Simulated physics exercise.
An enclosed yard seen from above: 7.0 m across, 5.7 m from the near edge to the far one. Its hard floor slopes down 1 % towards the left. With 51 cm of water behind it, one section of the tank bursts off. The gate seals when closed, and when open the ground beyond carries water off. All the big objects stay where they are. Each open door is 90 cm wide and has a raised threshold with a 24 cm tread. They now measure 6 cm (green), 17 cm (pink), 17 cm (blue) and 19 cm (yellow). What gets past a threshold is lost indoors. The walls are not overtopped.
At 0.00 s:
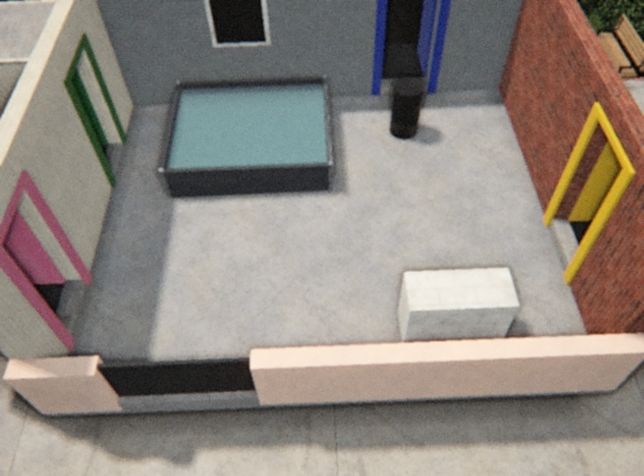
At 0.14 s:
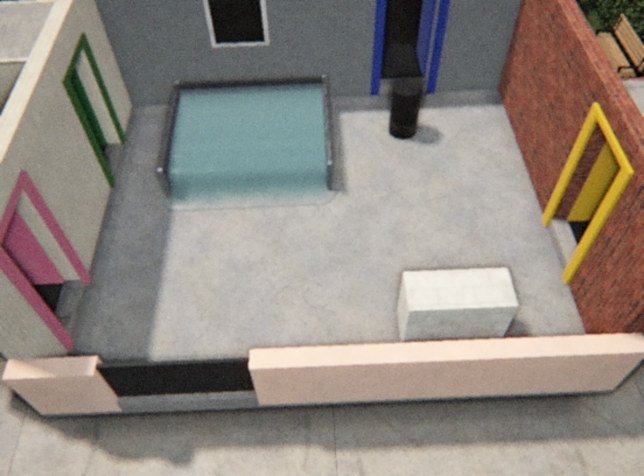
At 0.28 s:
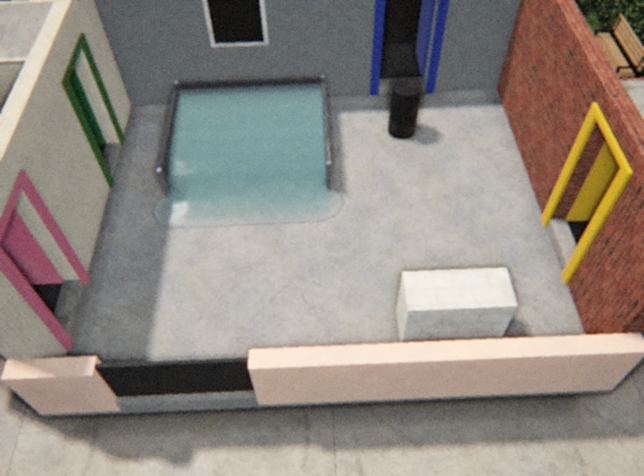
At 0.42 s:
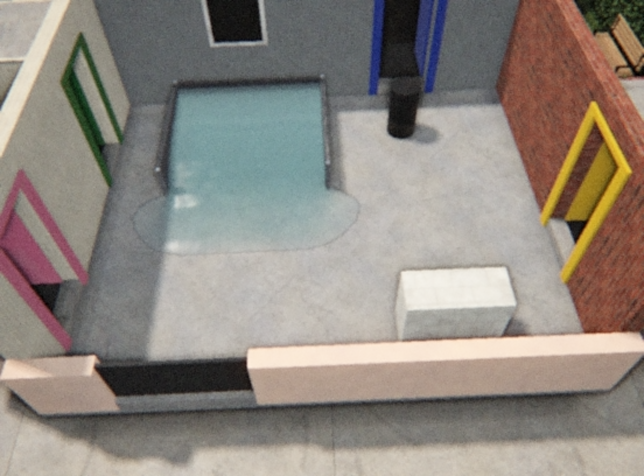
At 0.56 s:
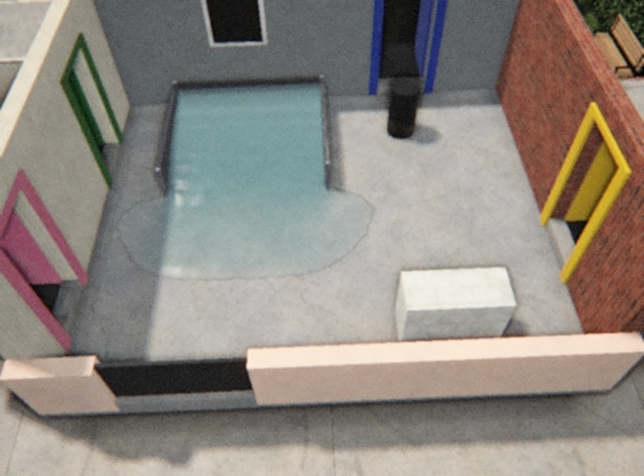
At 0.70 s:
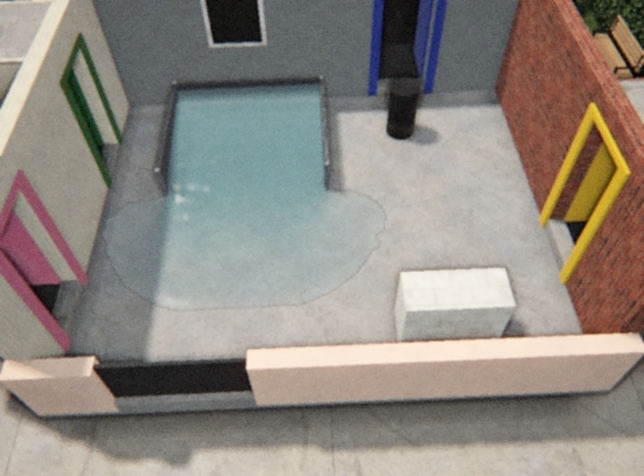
Water pouring from the opened front of a dark-walled tank, spreading in a rounded sheet across the grey floor of a walled yard.
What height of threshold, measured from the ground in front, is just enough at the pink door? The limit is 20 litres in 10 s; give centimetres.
About 20 cm.
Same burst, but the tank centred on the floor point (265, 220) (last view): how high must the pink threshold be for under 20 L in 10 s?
Then roughly 22 cm.
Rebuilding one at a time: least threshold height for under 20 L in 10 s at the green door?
About 11.0 cm at green.
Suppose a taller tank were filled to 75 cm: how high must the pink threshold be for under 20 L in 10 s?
Some 31 cm.
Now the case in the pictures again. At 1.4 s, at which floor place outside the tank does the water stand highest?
At about (223, 381).
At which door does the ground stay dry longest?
The blue one.
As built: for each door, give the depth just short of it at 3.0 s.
Depths in cm: Green 0, pink 25, blue 0, yellow 0.
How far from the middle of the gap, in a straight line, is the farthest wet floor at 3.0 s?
About 5.4 m.
After 1.4 s water covers 40 % of the floor, deepest (29 cm) near (223, 381); 6 cm at the pink door, 0 litres in over its 17 cm threshold.
After 3.0 s water covers 50 % of the floor, deepest (37 cm) near (57, 389); 25 cm at the pink door, 5 litres in over its 17 cm threshold.
After 10.0 s water covers 100 % of the floor, deepest (14 cm) near (103, 210); 9 cm at the pink door, 38 litres in over its 17 cm threshold.
At the pink door as built, the water arrived by 1.3 s and peaked near 27 cm at 3.2 s.
Run again over the same 10 s with other heights there, 42 litres in over 16.5 cm, 13 litres over 22 cm. The limit of 20 litres is kept from about 20 cm up.
